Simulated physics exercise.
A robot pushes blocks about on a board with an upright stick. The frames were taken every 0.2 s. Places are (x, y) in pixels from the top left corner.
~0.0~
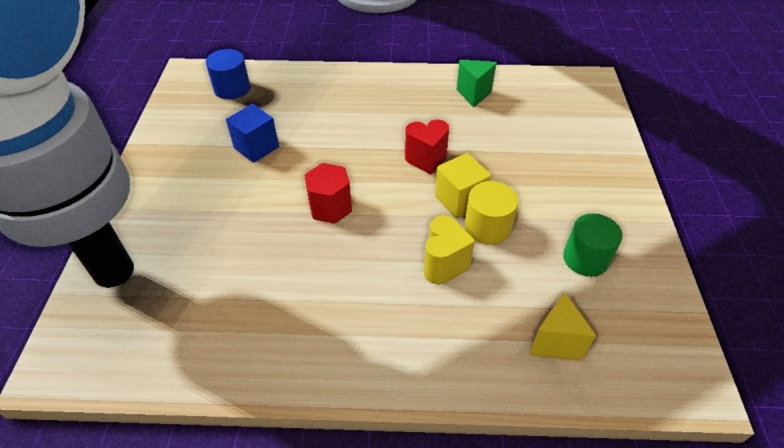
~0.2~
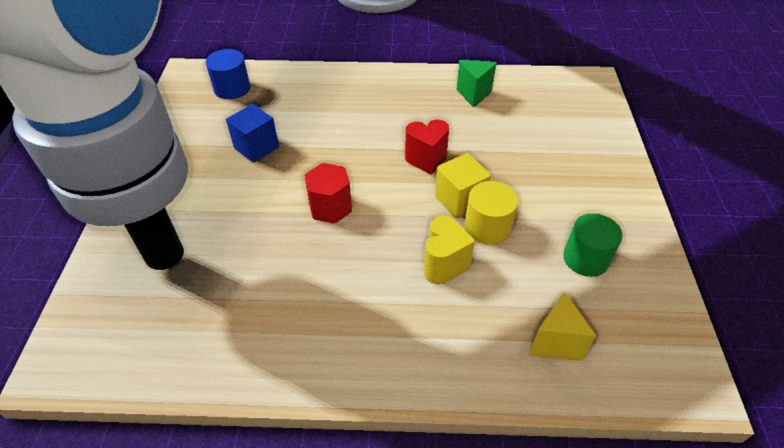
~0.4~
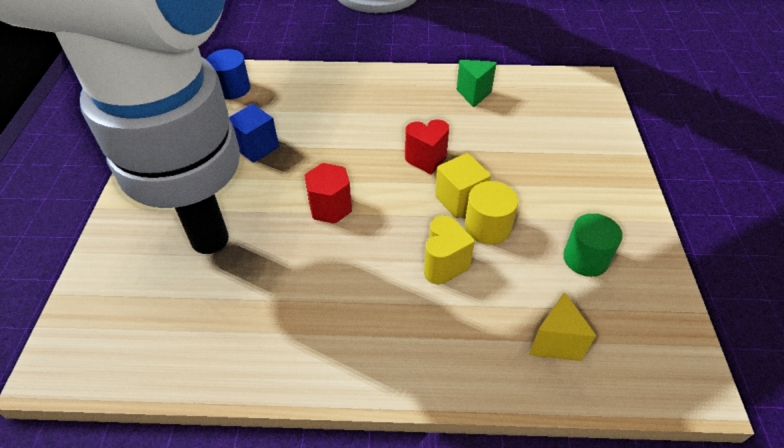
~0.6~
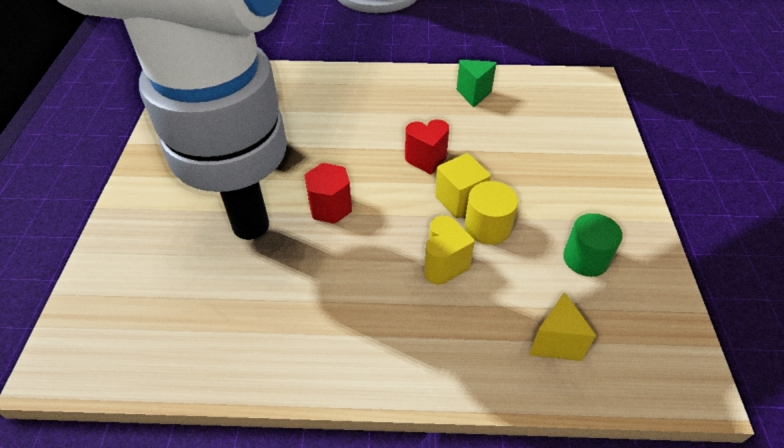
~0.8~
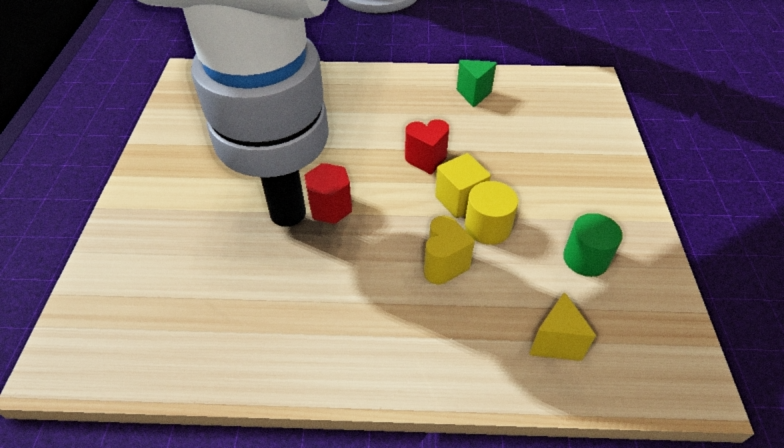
A pale wooden board on a purple surface is seen from above at an angle by a still camera. Blue blocks sit at upper left, a red hexagonal block and red heart near the middle, yellow blocks right of centre and lower right, and green ones at upper and middle right. A grey-and-white robot arm slides its black stick rightward and slightly up to beside the unmoving red hexagon, covering the blue blocks.
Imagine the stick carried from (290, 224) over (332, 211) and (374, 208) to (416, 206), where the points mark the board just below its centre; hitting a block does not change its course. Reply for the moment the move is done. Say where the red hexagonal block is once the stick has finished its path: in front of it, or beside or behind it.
I expect it to be beside or behind the stick.
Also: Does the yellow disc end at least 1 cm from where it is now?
Final answer: No.
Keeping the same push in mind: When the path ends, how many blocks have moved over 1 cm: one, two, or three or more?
Blocks that move over 1 cm: One.
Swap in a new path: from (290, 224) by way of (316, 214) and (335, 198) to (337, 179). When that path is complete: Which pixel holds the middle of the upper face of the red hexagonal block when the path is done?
I think it will end close to (373, 146).
The first path, step by step. One third of the way, stick at (332, 201); red hexagonal block at (358, 163), turned 25° anticlockwise.
Two thirds of the way, stick at (375, 197); red hexagonal block at (384, 151), turned 80° anticlockwise.
At the end, stick at (417, 196); red hexagonal block at (385, 151), turned 80° anticlockwise; yellow square in place; yellow disc in place.
